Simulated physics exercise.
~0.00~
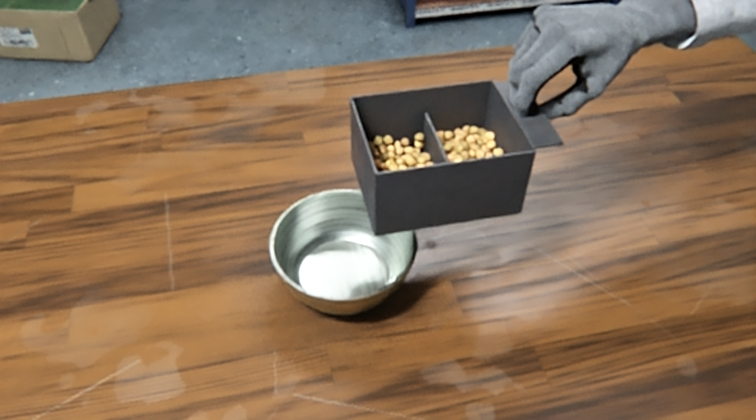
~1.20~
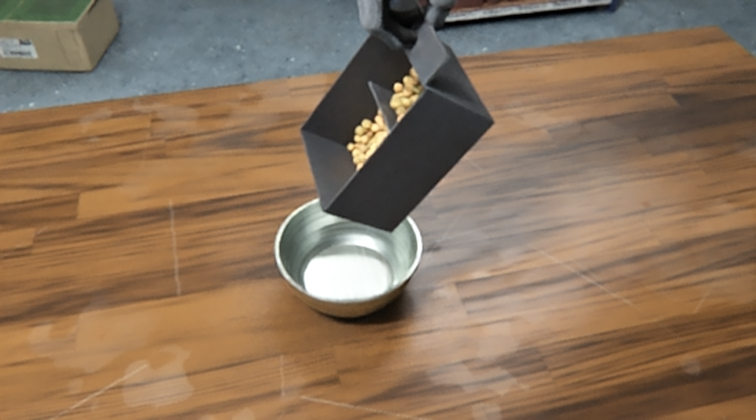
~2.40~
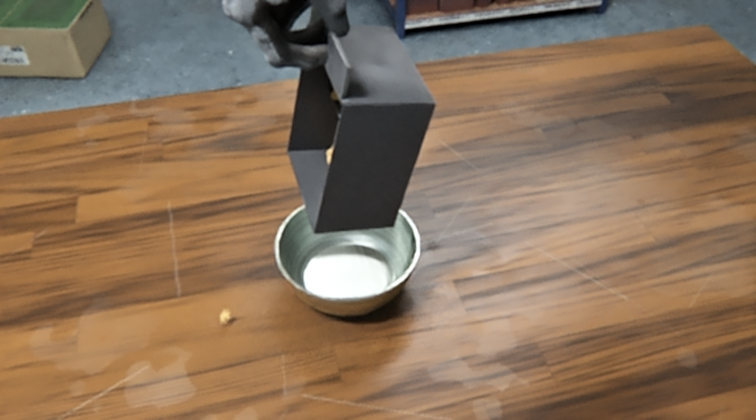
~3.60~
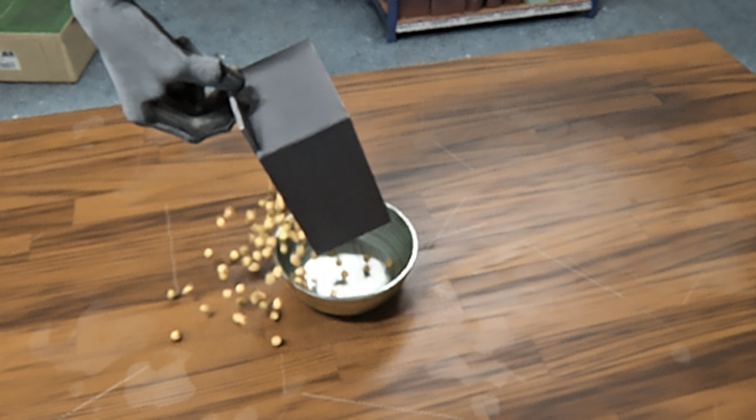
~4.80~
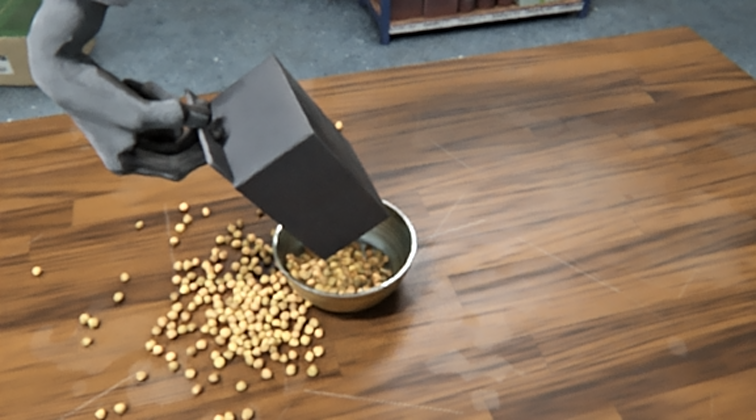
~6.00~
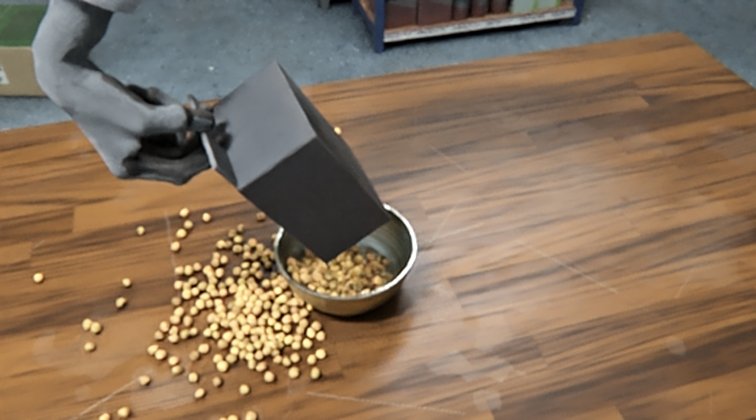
On a wooden table, a gloved hand tips a dark divided box, spilling chickpeas partly into a metal bowl, many scattering outside.
